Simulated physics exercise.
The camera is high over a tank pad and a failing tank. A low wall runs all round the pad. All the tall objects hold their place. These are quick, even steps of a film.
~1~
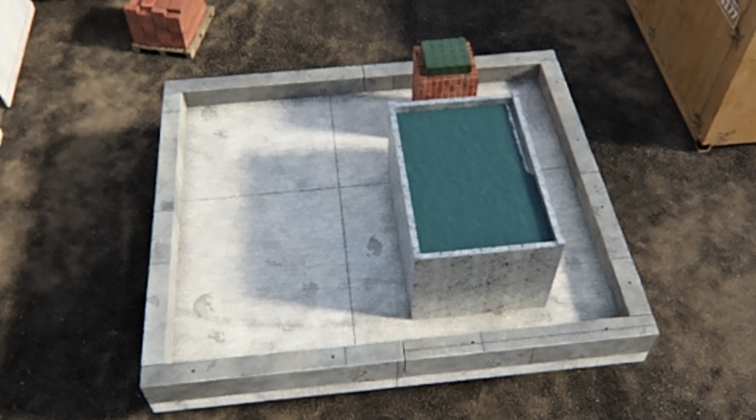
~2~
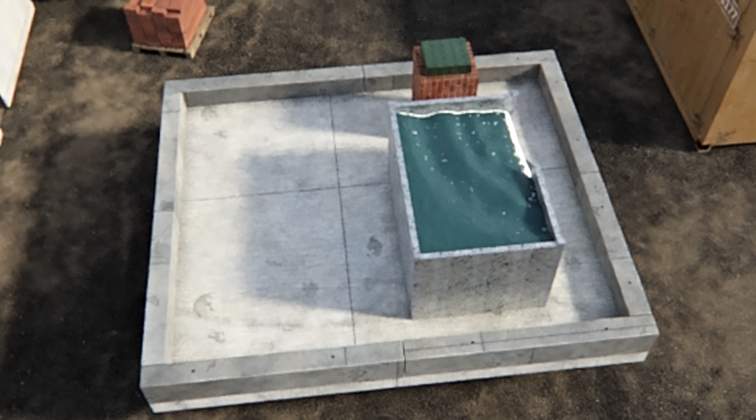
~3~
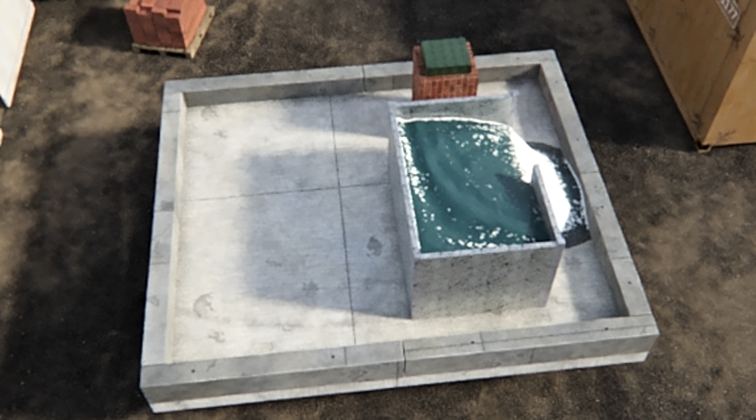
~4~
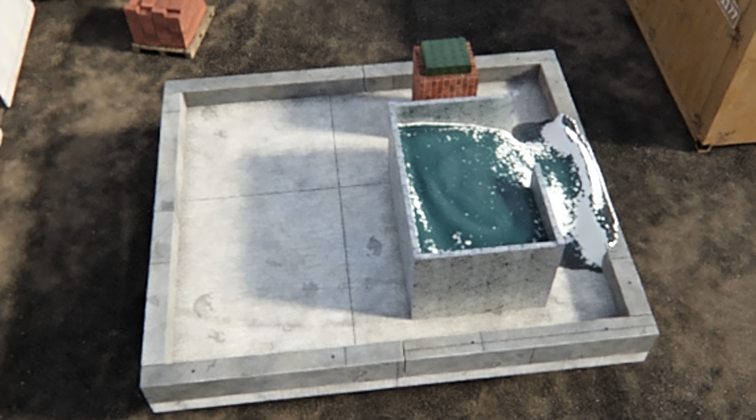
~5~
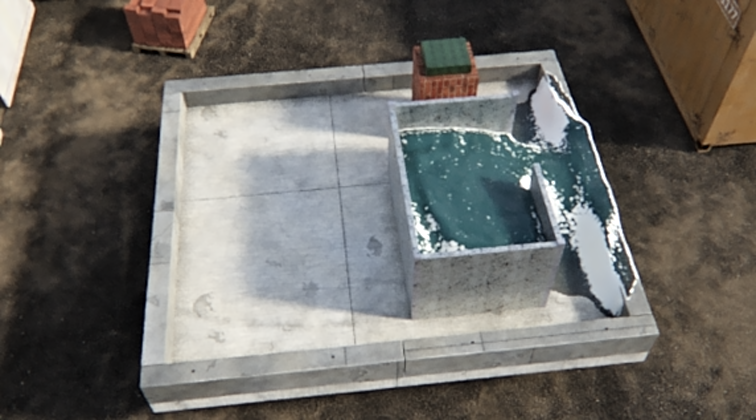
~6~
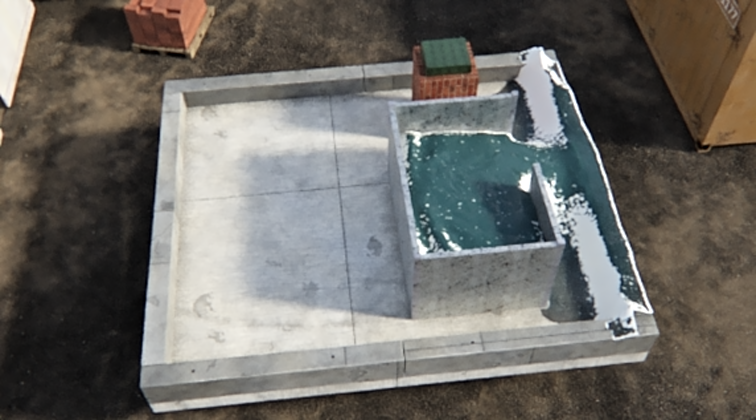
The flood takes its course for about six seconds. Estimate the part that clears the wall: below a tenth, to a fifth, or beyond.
It loses over a fifth.
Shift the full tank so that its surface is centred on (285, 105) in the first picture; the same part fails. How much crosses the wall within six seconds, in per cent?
Close to 16 %.
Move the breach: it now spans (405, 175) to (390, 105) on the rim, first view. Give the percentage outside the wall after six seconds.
Near 14 in a hundred.
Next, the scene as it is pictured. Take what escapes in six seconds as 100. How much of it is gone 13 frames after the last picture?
About 90 per cent.
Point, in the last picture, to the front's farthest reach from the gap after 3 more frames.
I would point to (363, 355).
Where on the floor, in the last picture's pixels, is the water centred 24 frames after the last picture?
At about (428, 214).
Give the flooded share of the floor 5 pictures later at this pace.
Near 30 in a hundred.
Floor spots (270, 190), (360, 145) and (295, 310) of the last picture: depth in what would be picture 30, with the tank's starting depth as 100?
In turn 2, 2 and 2 in a hundred.
A moment on, water covers 25 % of the floor; the low wall has let 11 % over.
Next, water covers 35 % of the floor; the low wall has let 17 % over.
Then, water covers 55 % of the floor; the low wall has let 29 % over.
Later, water covers 70 % of the floor; the low wall has let 32 % over.
In the end, water covers 80 % of the floor; the low wall has let 32 % over.
